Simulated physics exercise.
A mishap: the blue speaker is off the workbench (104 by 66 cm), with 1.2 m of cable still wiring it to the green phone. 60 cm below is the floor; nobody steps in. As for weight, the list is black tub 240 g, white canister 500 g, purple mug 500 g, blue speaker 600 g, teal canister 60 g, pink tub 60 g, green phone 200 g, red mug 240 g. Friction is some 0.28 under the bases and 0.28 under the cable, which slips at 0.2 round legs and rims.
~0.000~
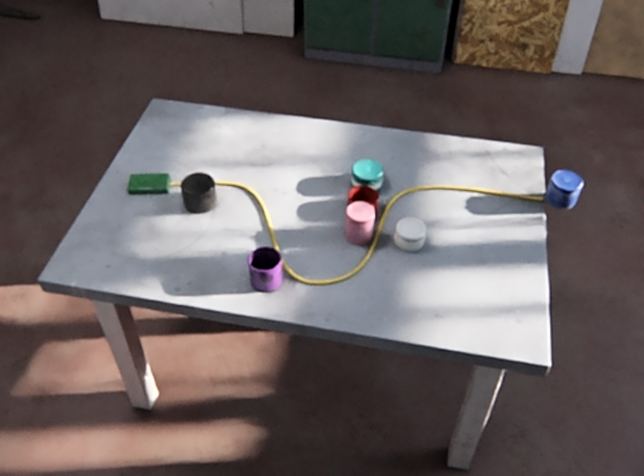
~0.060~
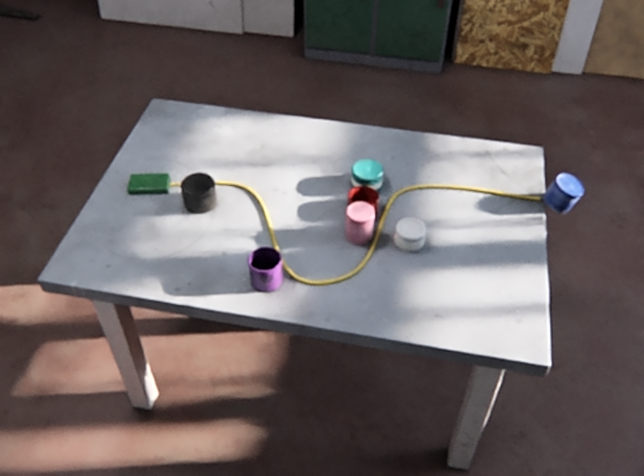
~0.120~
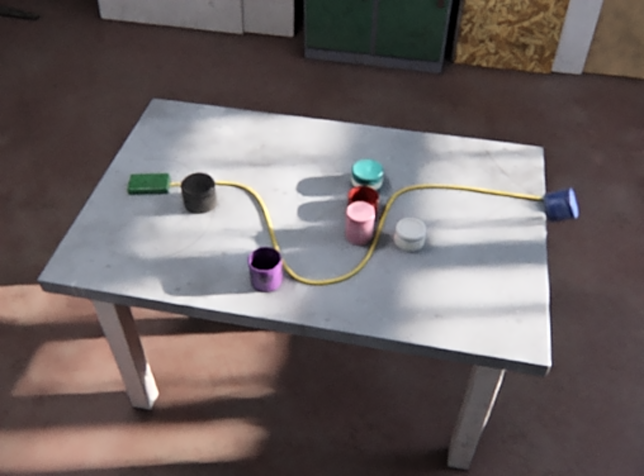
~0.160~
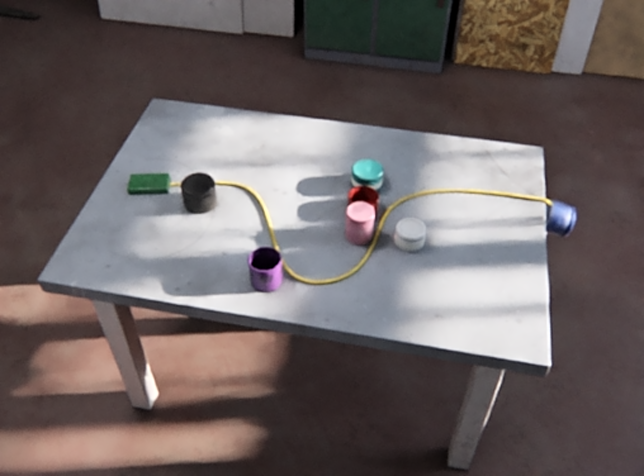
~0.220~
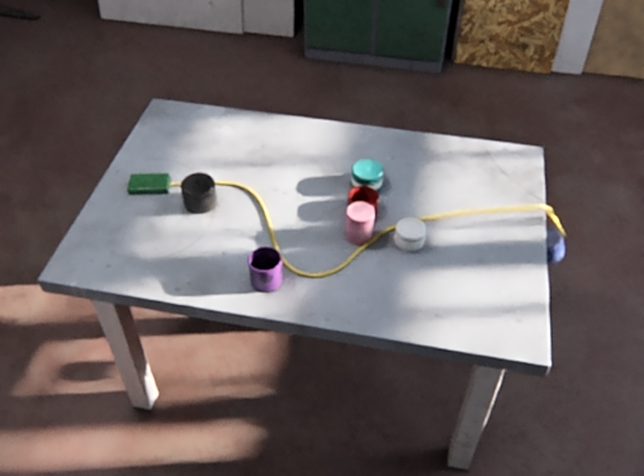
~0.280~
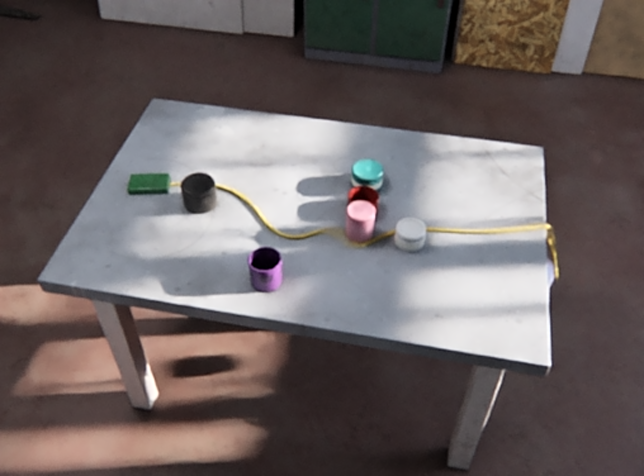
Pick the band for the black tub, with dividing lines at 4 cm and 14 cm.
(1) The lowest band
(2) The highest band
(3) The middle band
2, the highest band.
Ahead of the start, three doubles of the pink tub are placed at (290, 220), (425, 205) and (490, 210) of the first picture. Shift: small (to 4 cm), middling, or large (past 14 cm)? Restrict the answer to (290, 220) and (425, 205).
Going in order, I'd call it a long shift for the first and a long shift for the second.
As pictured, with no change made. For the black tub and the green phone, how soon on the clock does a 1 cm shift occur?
Black tub 0.40 s; green phone 0.34 s, roughly.
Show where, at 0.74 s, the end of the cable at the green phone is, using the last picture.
Somewhere around (388, 174) in the final picture.
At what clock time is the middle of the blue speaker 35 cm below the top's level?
It happens at 0.32 seconds on the clock.
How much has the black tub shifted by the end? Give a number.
The black tub ends up roughly 20 cm from where it started.
After 0.5 s, the cable's tail end at (290, 187); black tub 11 cm off its start, green phone 29 cm off its start, pink tub 12 cm off its start.
After 0.7 s, the cable's tail end at (388, 174); black tub 19 cm off its start, green phone 52 cm off its start, red mug 16 cm off its start.
After 1.0 s, the cable's tail end at (395, 173); black tub 19 cm off its start at (267, 217), green phone 54 cm off its start at (378, 175), red mug 22 cm off its start at (437, 159).
After 1.2 s, the cable's tail end at (395, 173); black tub 19 cm off its start, green phone 54 cm off its start, red mug 22 cm off its start.
After 2.4 s, the cable's tail end at (396, 173); black tub 19 cm off its start at (267, 217), green phone 54 cm off its start at (378, 175), red mug 22 cm off its start at (437, 159), pink tub 15 cm off its start at (412, 183).
